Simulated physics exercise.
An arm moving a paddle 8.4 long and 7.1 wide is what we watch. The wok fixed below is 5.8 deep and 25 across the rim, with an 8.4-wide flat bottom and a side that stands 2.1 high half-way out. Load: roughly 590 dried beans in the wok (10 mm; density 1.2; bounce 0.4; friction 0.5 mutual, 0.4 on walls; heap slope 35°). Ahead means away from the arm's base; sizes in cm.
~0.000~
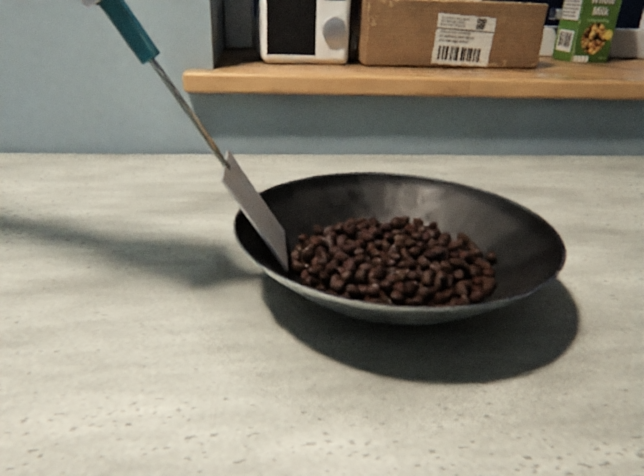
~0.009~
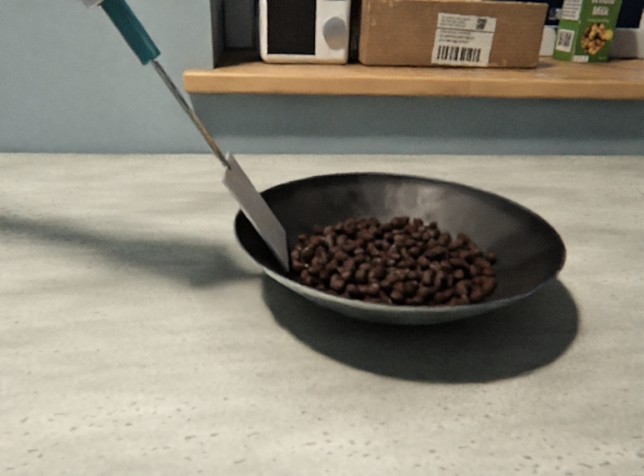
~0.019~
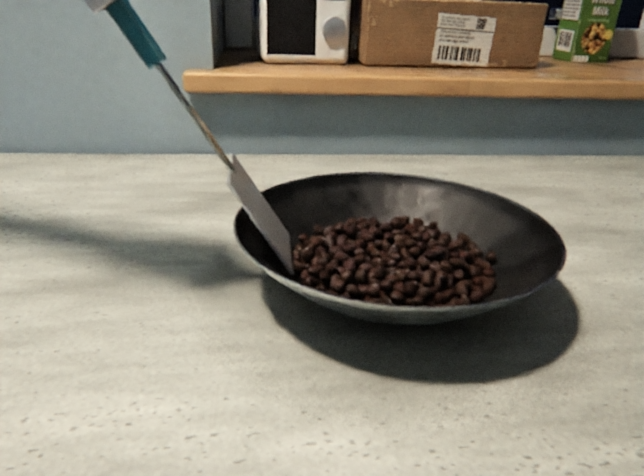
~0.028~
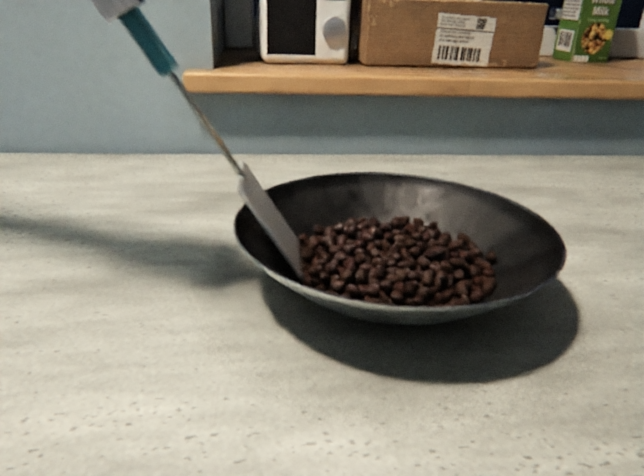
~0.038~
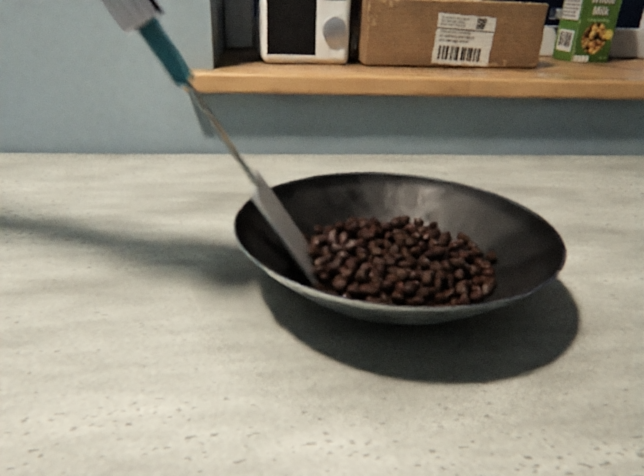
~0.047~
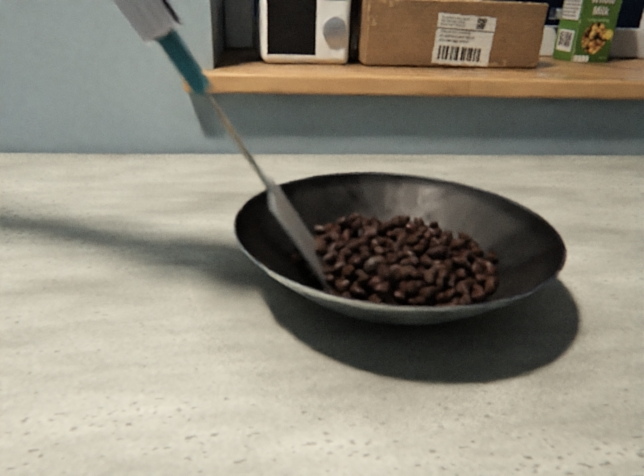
A robotic arm holding a flat paddle with a teal handle slid it a short way rightward inside a dark wok of brown beans on a gray counter, and the pile barely changed.
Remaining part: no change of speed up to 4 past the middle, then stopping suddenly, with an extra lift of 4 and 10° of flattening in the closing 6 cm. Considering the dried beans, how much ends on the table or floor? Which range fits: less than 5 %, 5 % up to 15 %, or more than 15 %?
The range that fits is more than 15 %.
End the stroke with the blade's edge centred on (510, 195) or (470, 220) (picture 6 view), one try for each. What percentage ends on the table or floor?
Close to 50 and close to 35 per cent, respectively.
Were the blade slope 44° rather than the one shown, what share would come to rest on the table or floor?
20 %.
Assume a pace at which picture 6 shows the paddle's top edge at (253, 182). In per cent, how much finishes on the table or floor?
Some 0 per cent.
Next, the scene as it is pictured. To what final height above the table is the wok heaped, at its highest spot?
6.5 cm.
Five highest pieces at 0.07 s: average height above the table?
I'd say close to 6 cm on average.
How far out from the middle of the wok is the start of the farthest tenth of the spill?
That works out to near 40 cm.
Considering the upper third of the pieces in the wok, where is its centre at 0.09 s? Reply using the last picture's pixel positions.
Around (425, 240).
After 0.07 s, sloping 58°, highest piece 7 above the table; 593 in the wok.
After 0.09 s, sloping 54°, highest piece 8 above the table; 593 in the wok.
After 0.30 s, sloping 48°, highest piece 7 above the table; 467 in the wok, 82 on the table or floor, 44 on the blade or in flight.
After 1.35 s, sloping 48°, highest piece 6 above the table; 465 in the wok, 128 on the table or floor.
At rest, 465 in the wok, 128 on the table or floor. That is 22 % on the table or floor.
